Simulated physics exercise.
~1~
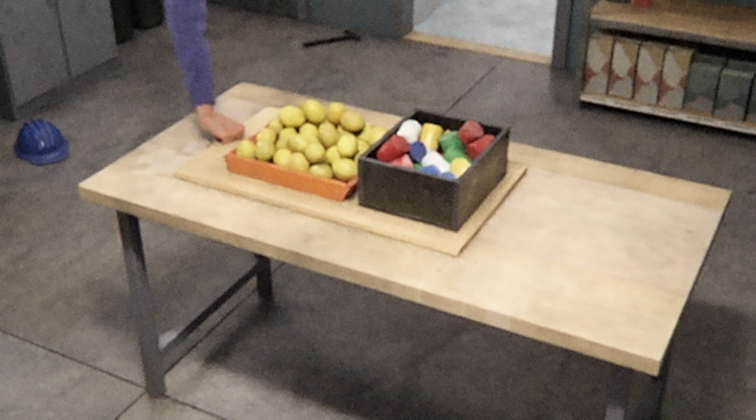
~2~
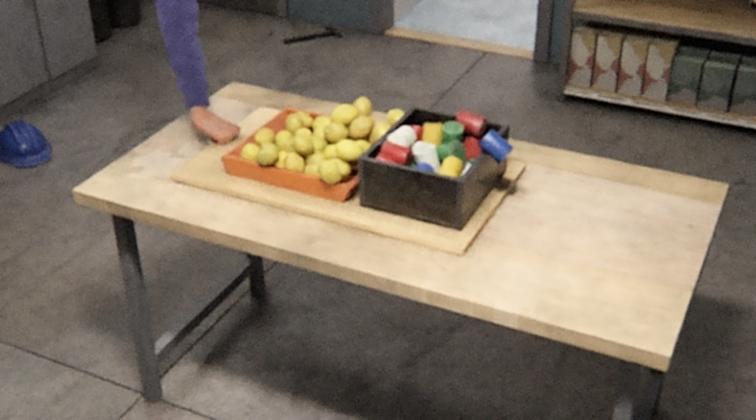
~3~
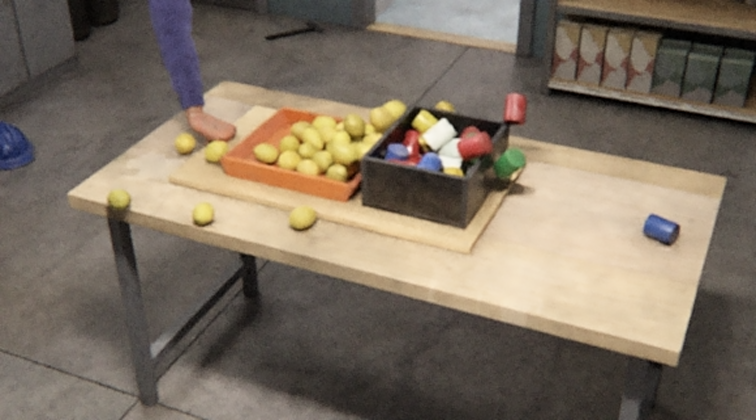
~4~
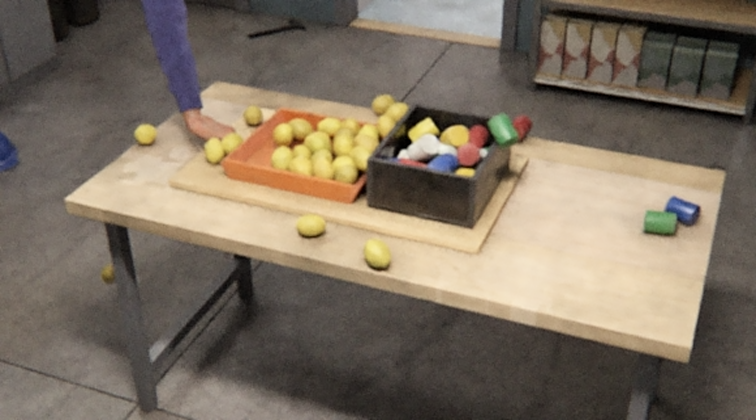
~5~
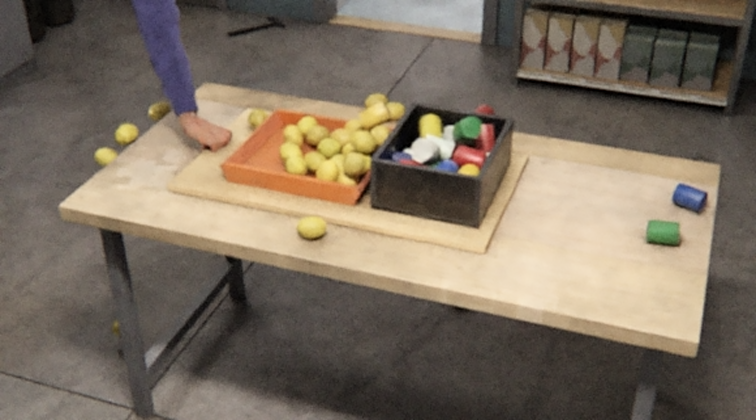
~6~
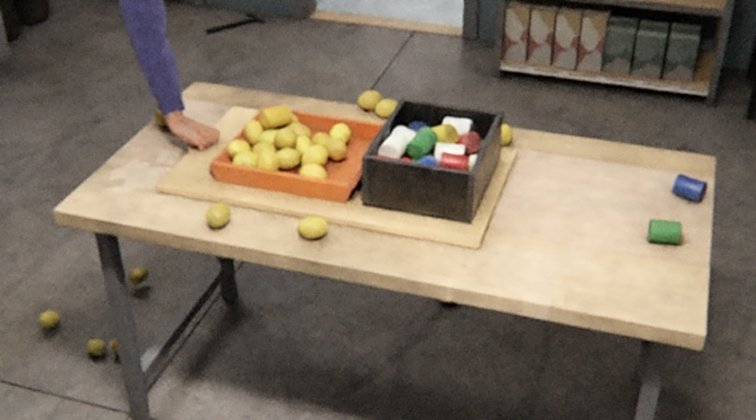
The clip shows a board on a table carrying an orange tray of lemons and a black box of colourful jars, shaken left and right beside a resting hand. Lemons and a few jars spill out, some lemons reaching the floor, while both containers remain partly filled.
